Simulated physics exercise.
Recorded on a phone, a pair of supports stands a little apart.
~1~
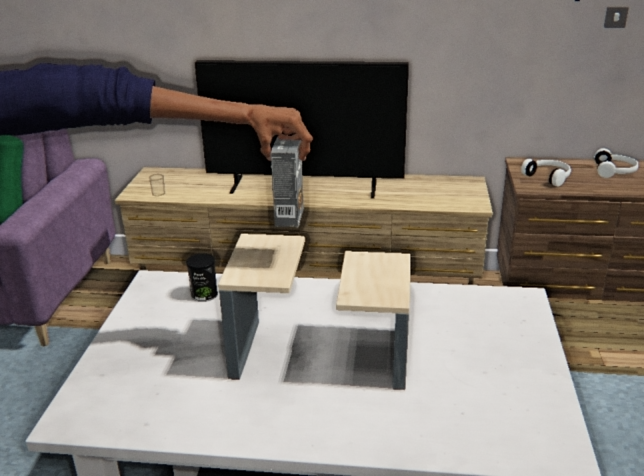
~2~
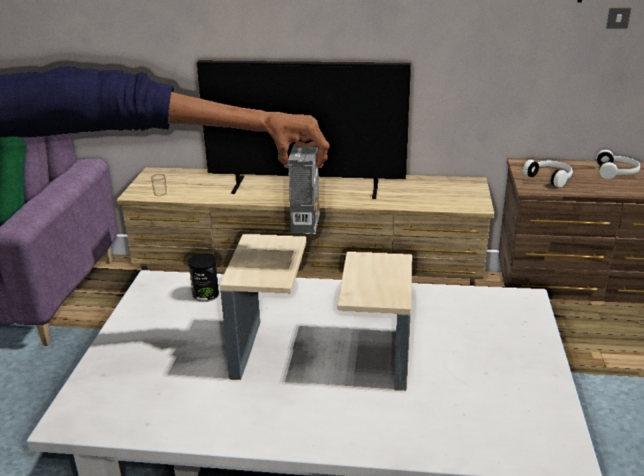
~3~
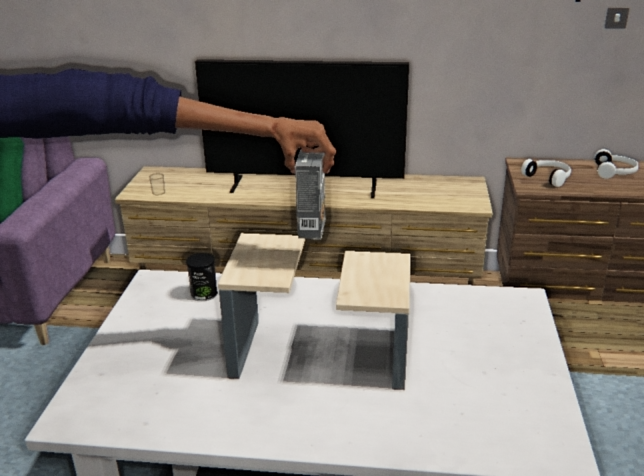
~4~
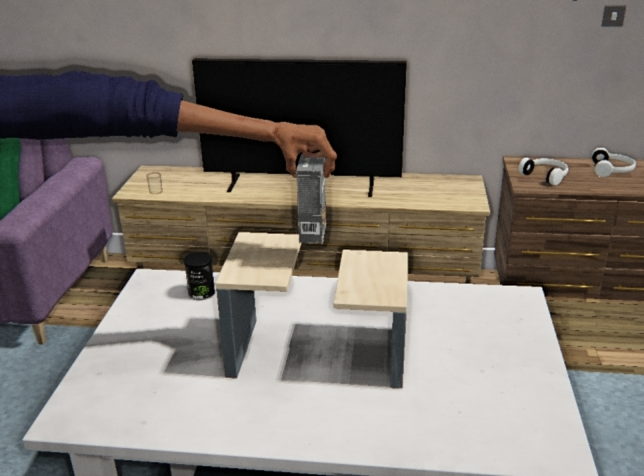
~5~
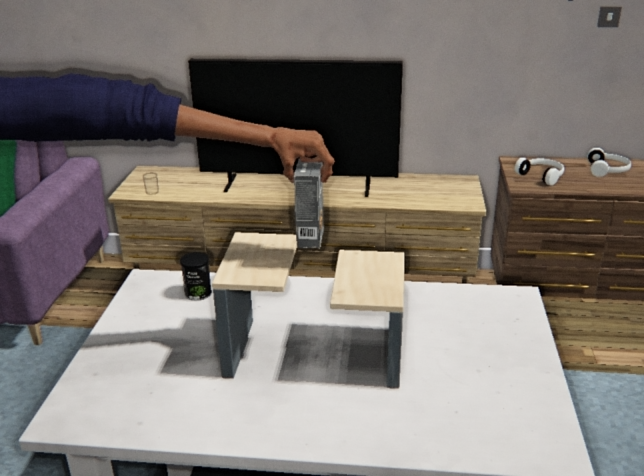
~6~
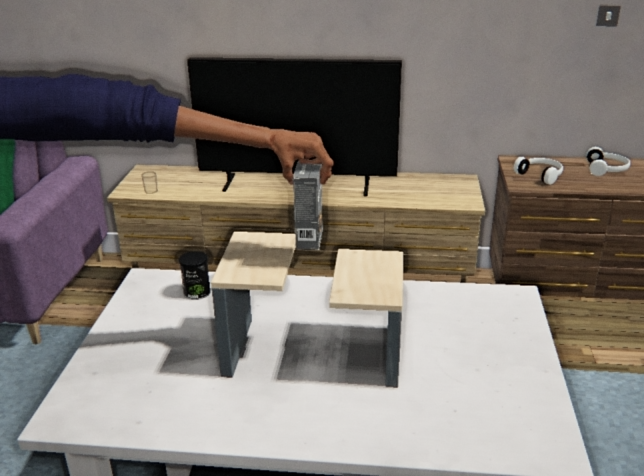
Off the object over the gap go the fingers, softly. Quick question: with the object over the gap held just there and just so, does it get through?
Yes: Pretty clearly it gets by the gap.
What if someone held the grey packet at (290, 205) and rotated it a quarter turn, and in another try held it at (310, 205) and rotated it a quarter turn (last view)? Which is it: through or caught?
Well, first go it gets stuck, while second go it falls right through.
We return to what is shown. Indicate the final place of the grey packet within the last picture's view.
At about (312, 323).
Then, 0.20 s after the last picture, grey packet slid a little near (309, 225).
Then, 0.30 s after the last picture, grey packet slid well along near (310, 280).
Then, 0.40 s after the last picture, grey packet slid well along near (311, 321).
At rest, moved from the start, grey packet; black tin in place. Seen from the same camera at the end, grey packet near (312, 323). The packet drops through.
